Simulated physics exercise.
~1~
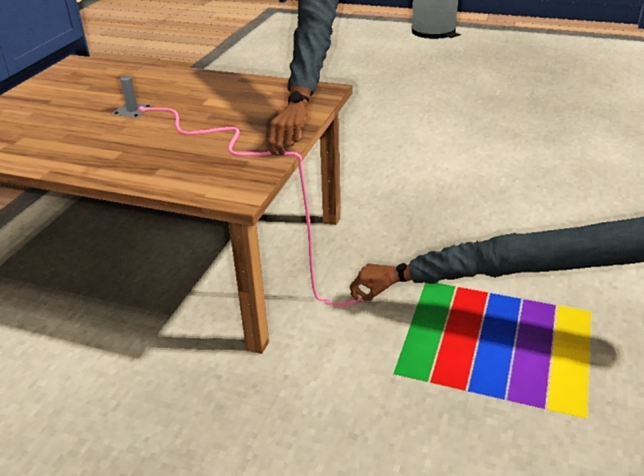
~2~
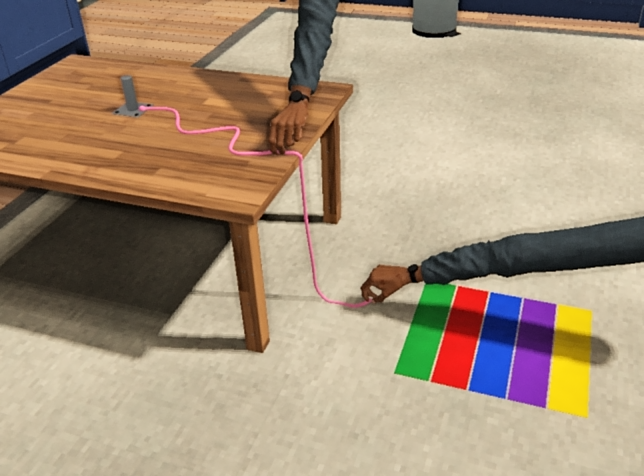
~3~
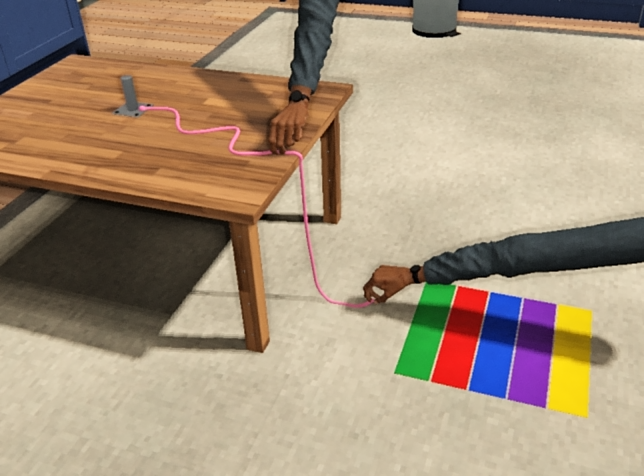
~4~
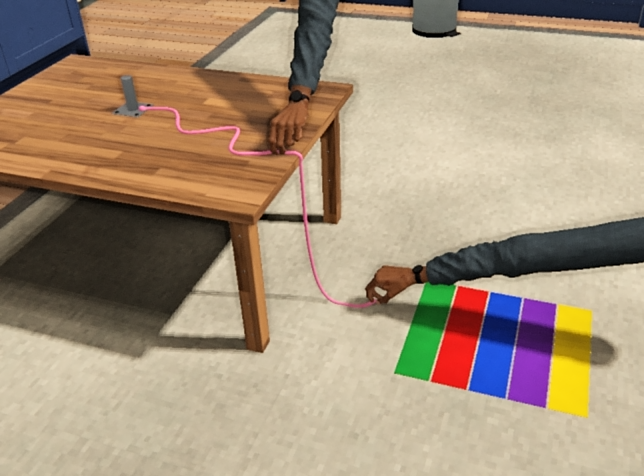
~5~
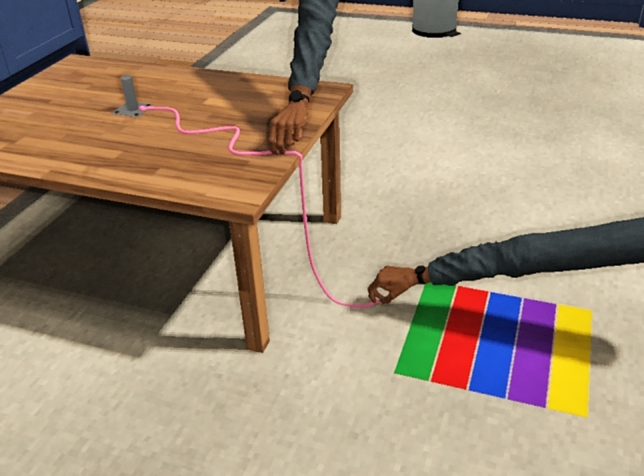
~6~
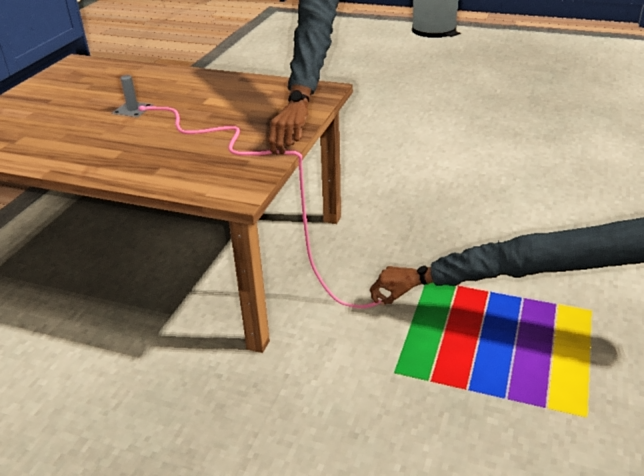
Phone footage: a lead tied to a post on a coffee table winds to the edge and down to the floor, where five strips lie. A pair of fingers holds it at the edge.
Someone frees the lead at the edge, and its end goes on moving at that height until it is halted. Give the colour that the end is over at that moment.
The end is over purple.
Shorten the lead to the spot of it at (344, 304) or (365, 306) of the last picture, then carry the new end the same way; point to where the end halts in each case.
Case by case: (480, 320), then (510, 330).
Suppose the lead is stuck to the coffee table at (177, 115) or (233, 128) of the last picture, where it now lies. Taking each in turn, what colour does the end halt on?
Purple; blue.
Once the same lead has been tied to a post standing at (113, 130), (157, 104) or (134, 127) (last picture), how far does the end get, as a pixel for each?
First (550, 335), then (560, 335), and last (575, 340).
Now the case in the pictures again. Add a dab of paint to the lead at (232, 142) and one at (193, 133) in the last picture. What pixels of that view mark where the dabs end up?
End: (279, 144) and then (218, 129).
Soon after, end near (466, 319); over red.
After that, end near (512, 328); over blue.
At the stop, end near (540, 333); over purple. Over purple.
